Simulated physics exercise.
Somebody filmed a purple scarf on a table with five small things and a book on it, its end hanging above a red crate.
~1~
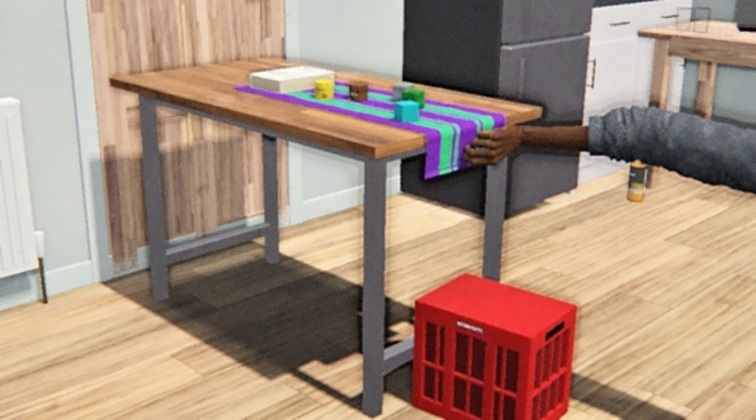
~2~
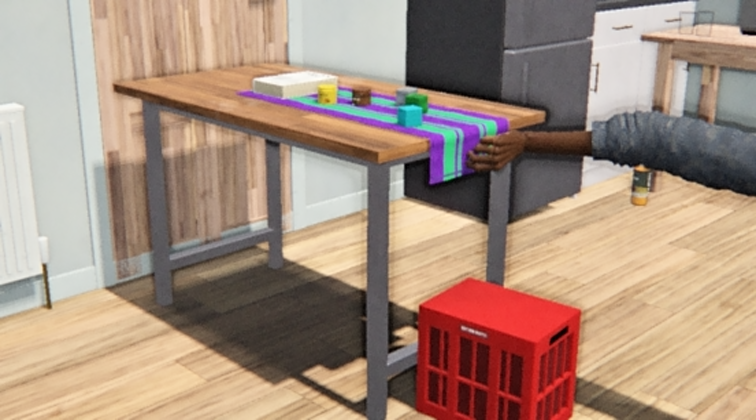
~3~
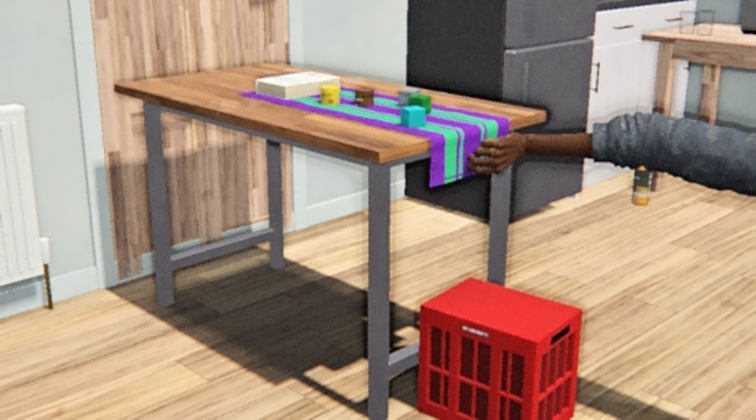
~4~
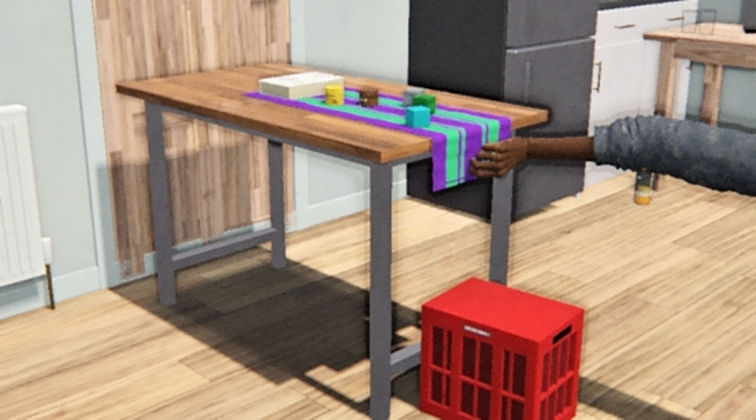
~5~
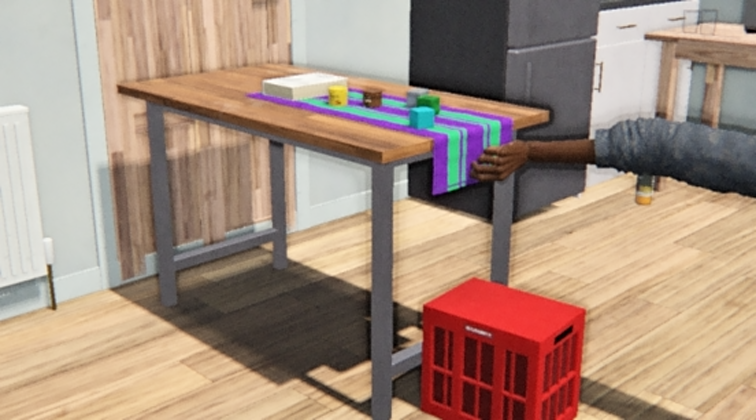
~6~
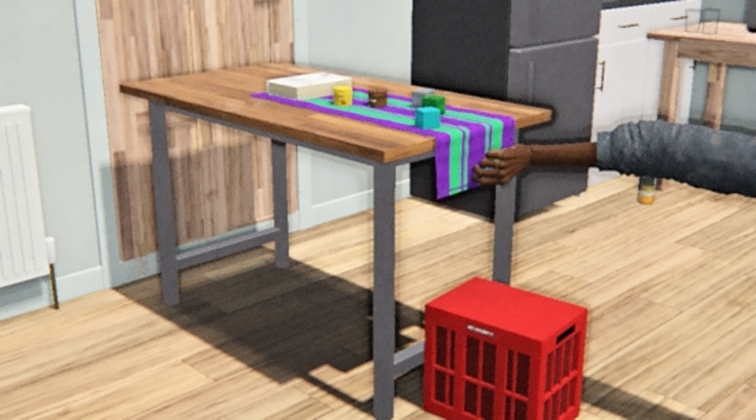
A hand slowly pulls a striped purple scarf and the small objects on it slightly rightward.
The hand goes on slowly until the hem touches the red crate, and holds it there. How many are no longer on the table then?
The count of fallen things is three.
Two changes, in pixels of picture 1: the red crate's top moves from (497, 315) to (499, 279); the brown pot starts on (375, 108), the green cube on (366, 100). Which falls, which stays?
The brown pot holds on; the green cube does not fall.
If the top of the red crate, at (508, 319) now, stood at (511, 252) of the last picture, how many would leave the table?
It would be 1.
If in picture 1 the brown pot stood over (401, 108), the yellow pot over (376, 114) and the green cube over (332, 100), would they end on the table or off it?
The brown pot drops off, the yellow pot tumbles off, the green cube holds on.
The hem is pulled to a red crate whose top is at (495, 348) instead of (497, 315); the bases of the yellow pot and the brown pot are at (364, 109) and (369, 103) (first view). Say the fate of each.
The yellow pot comes down, the brown pot falls.
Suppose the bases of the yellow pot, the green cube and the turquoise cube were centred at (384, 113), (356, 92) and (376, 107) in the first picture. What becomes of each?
The yellow pot drops off; the green cube survives; the turquoise cube falls.
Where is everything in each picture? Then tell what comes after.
Hem (425, 178); turquoise cube (407, 103); green cube (413, 91); grey cube (404, 84); brown pot (358, 84); yellow pot (324, 81); top of the crate (497, 316), in the first frame.
Hem (429, 184); turquoise cube (410, 108), in the second frame.
Hem (430, 187); green cube (420, 96), in the third frame.
Hem (433, 191); grey cube (414, 89); top of the crate (504, 319), in the fourth frame.
Hem (433, 194); brown pot (372, 90), in the fifth frame.
Hem (437, 199); turquoise cube (428, 109); green cube (434, 97); grey cube (423, 90); brown pot (378, 90); yellow pot (343, 88), in the sixth frame.
Soon after, hem near (475, 230); turquoise cube gone.
Then, hem near (475, 260); turquoise cube and green cube gone.
Further on, hem on the crate; turquoise cube, green cube and grey cube gone.
At rest, hem on the crate; turquoise cube, green cube and grey cube gone. It carries off three.
